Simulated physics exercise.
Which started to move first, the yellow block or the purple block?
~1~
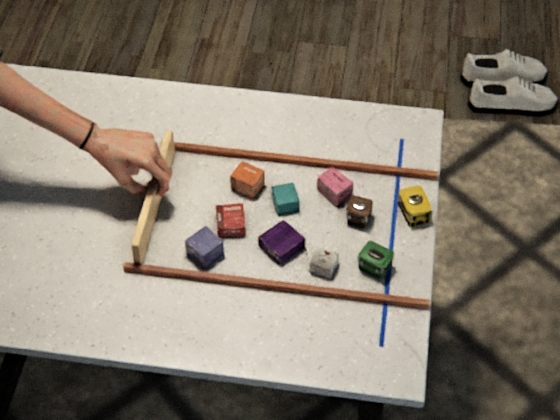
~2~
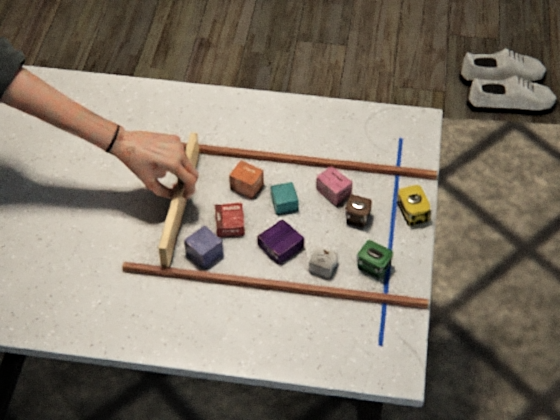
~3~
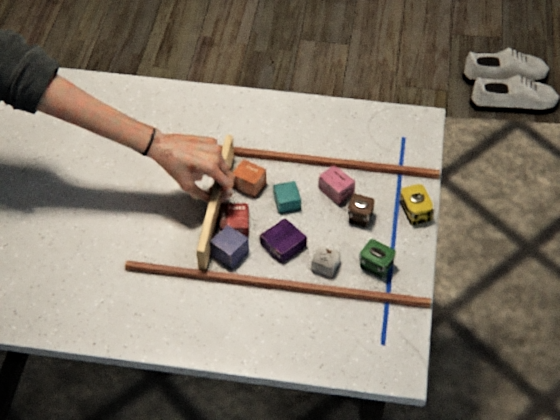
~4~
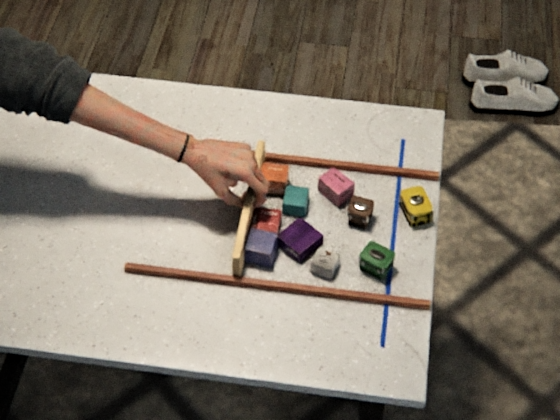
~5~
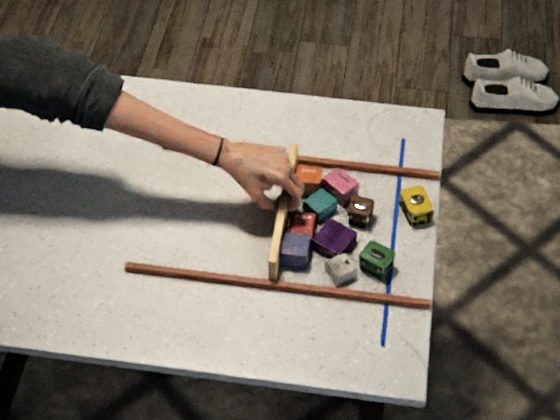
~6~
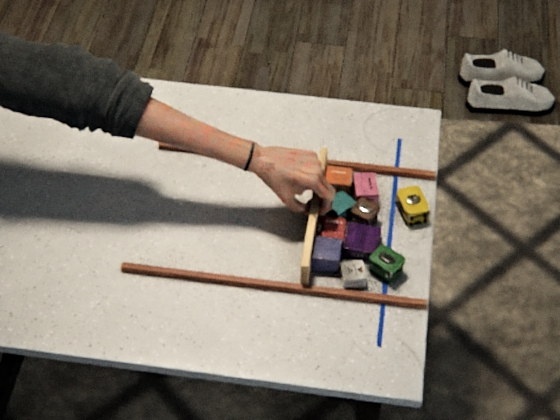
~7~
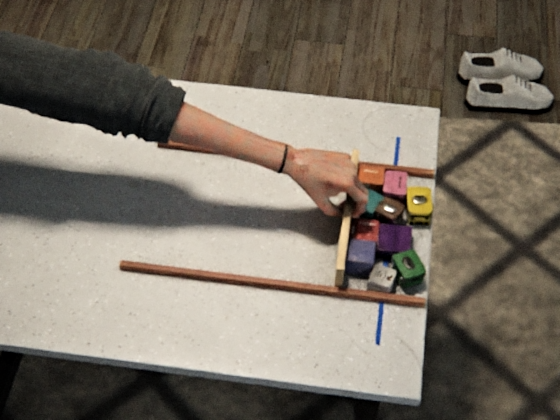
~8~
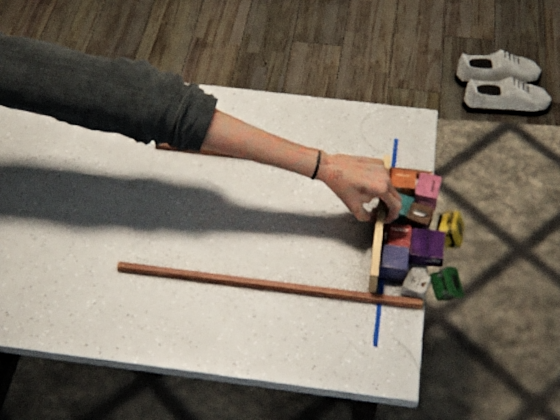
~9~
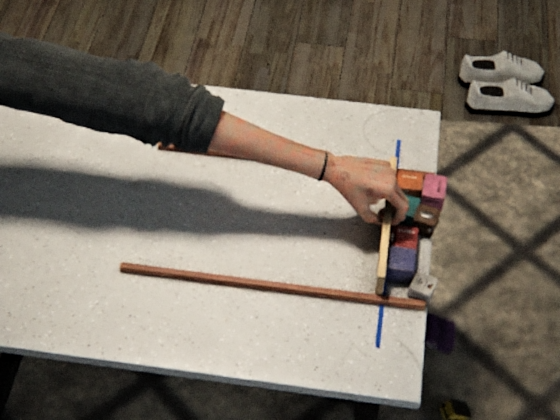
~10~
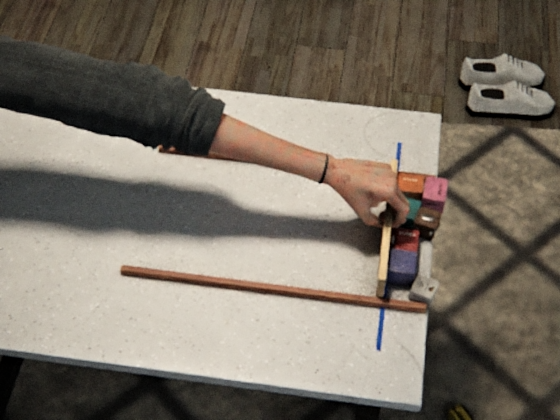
The purple block started to move first, while the yellow one stayed still near the tape until the bunched-up blocks were pushed close to the table's edge.
